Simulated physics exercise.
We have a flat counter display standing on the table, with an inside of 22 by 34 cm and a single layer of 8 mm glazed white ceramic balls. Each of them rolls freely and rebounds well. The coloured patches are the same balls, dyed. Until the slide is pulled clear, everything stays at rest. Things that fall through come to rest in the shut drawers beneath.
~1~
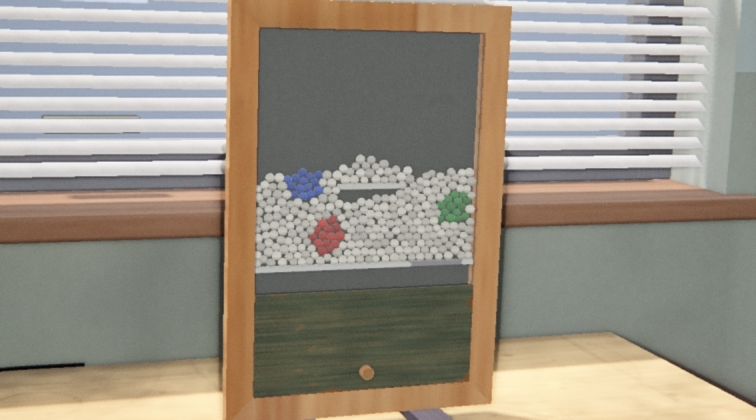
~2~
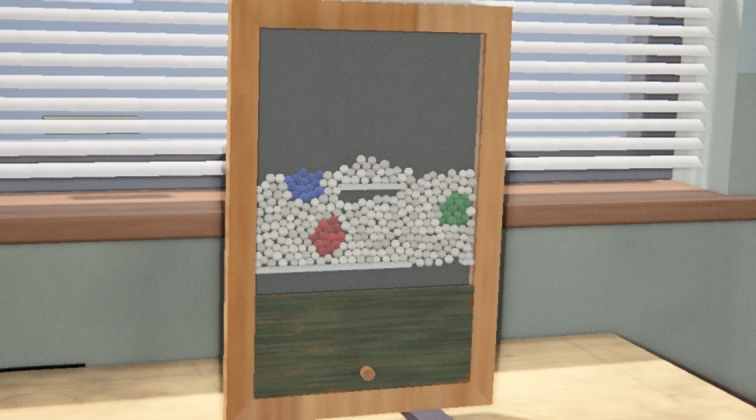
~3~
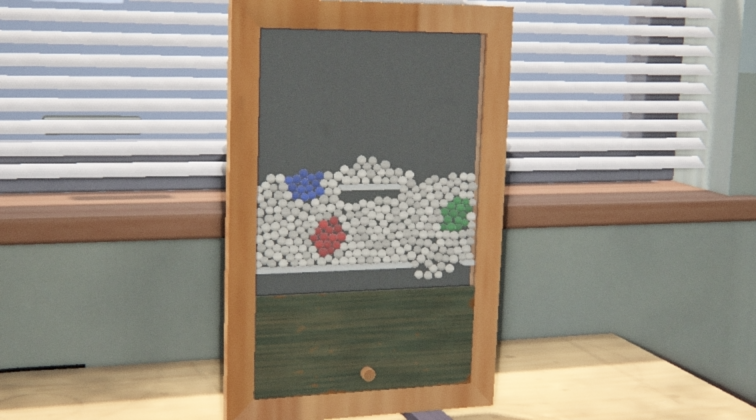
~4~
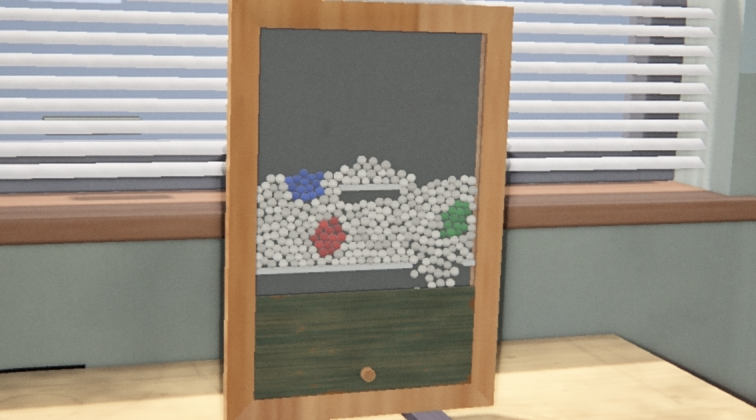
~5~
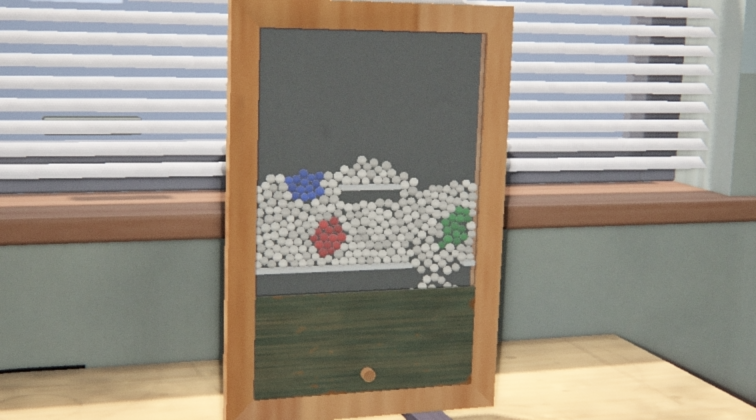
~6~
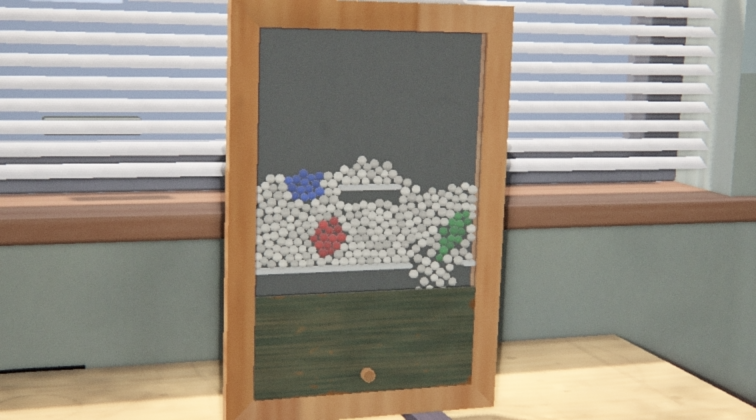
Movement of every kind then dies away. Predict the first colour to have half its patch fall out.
My call: Green.
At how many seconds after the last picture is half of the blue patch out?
1.6 s.
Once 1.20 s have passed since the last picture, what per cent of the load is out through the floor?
About 65 in a hundred.
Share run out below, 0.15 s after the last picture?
By that time around 30 per cent has passed out below.
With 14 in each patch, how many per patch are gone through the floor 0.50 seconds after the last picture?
The green patch has 14 out, the red patch 0, the blue patch 0.
Then, 0.15 s after the last picture, 30 % are out; out of 14, green 10, red 0, blue 0.
Then, 0.50 s after the last picture, 50 % are out; out of 14, green 14, red 0, blue 0.
Then, 1.20 s after the last picture, 65 % are out; out of 14, green 14, red 2, blue 2.
All still 5.9 s after it, 75 % are out; out of 14, green 14, red 14, blue 14; half out at green 0.11 s, red 1.72 s, blue 1.65 s.
